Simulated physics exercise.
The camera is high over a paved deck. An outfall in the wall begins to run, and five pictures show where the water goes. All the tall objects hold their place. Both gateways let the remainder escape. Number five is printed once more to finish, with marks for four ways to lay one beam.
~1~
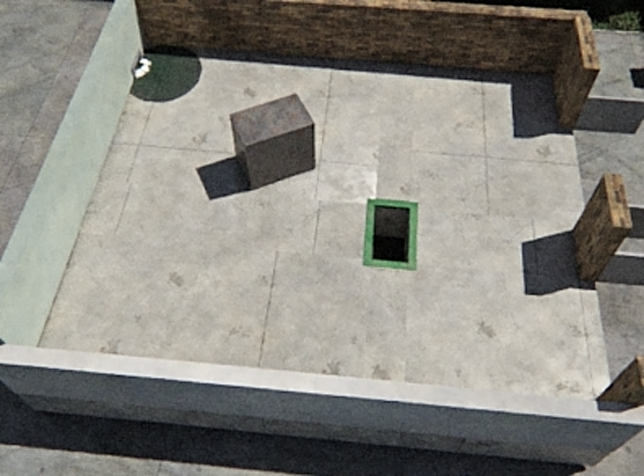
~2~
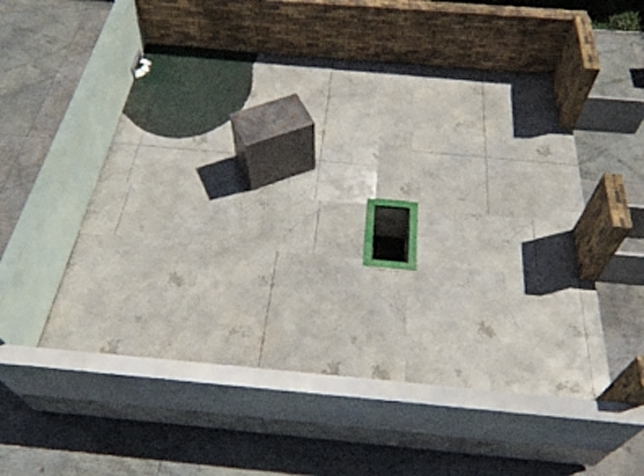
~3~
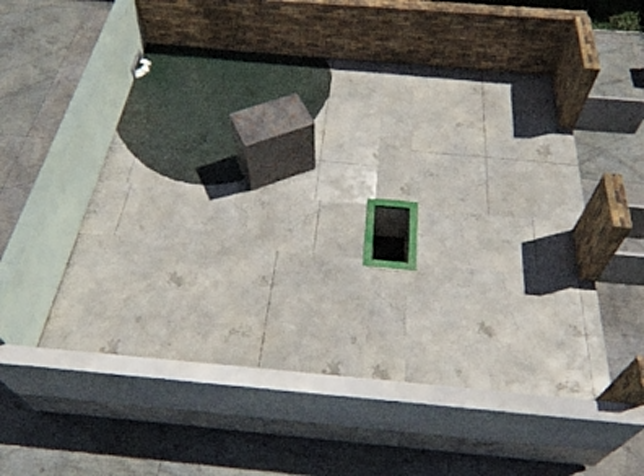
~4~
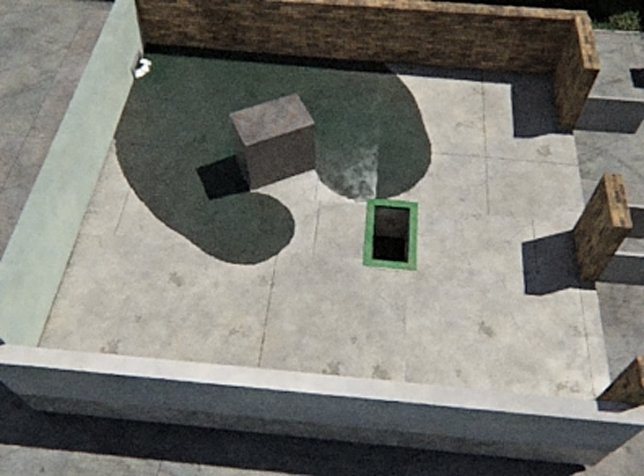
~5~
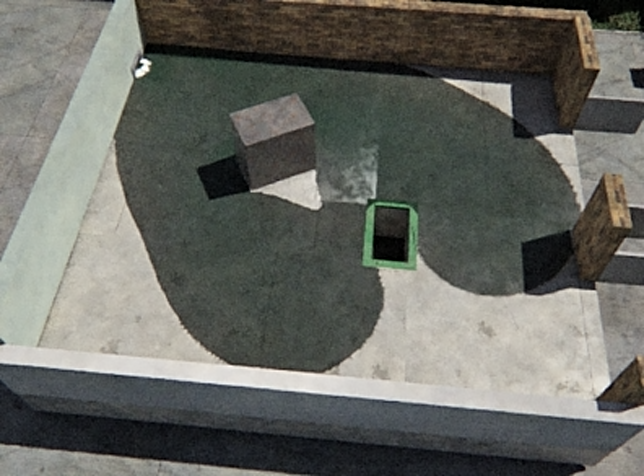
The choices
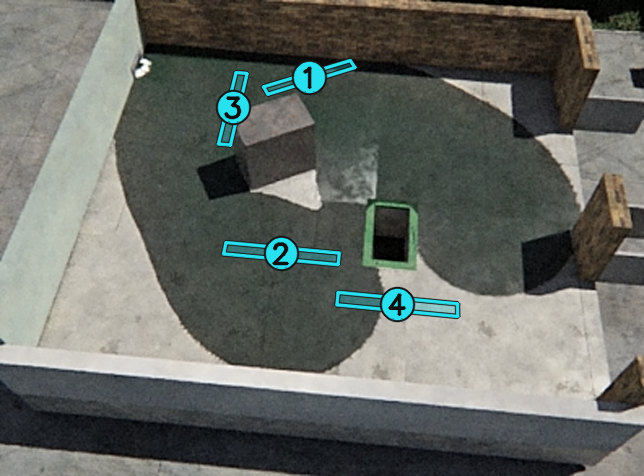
A pale paved deck, seen from high above by a still camera, is enclosed by a brown brick wall at the back, a pale green wall at left and a grey one in front. A dark grey block stands near a green-rimmed drain pit, with gaps at right. Dark water spreads from the back left corner, parts around the block, and reaches the pit, covering over half the floor.
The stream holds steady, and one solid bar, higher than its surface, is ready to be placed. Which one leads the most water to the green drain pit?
I would pick spot 2.
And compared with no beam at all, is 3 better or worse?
Worse.
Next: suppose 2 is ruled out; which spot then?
It is 4.
On the marked copy, 1 from (265, 90) to (352, 64); 2 from (224, 248) to (338, 258); 3 from (224, 144) to (241, 73); 4 from (337, 298) to (457, 310).
If 1 is chosen, about 7 % of the stream runs into the green drain pit, about 93 % out by the gates.
If 2 is chosen, about 26 % of the stream runs into the green drain pit, about 74 % out by the gates.
If 3 is chosen, about 9 % of the stream runs into the green drain pit, about 91 % out by the gates.
If 4 is chosen, about 13 % of the stream runs into the green drain pit, about 87 % out by the gates.
